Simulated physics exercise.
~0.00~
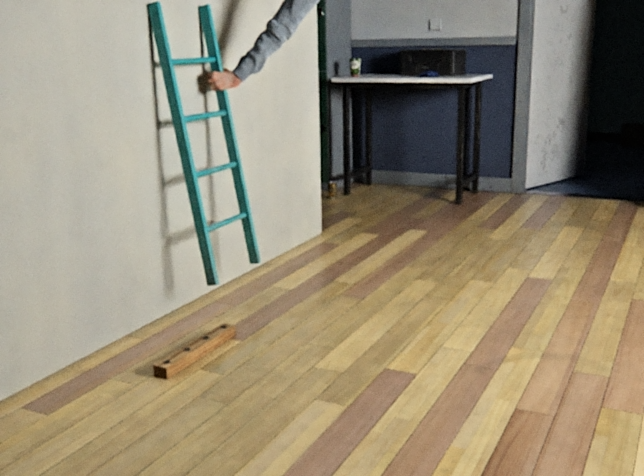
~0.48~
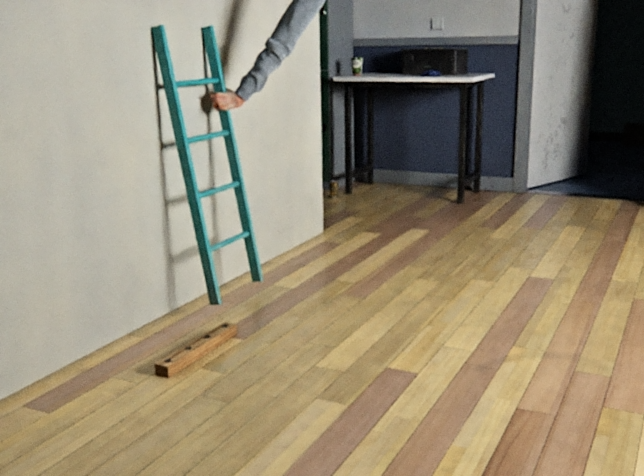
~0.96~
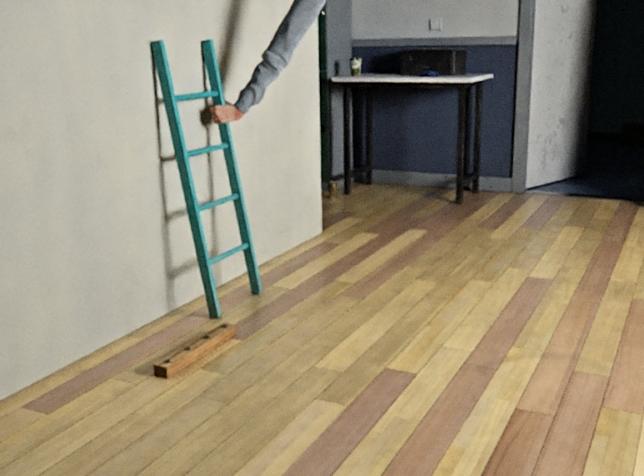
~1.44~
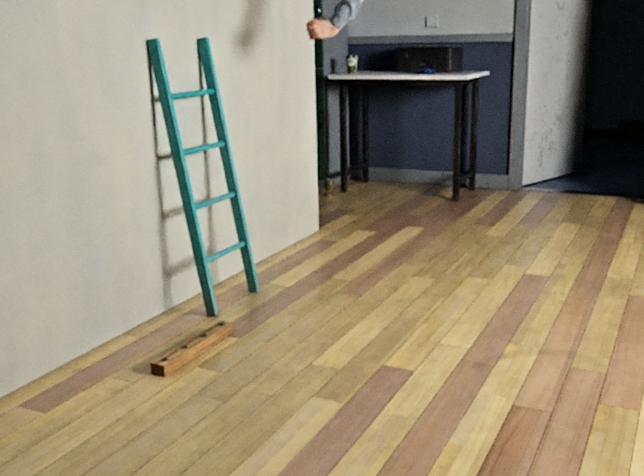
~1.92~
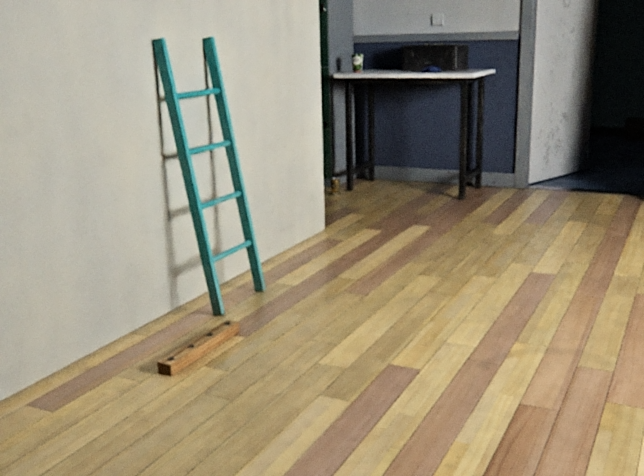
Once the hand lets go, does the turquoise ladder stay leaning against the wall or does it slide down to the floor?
The turquoise ladder stays leaning against the wall after the hand lets go.
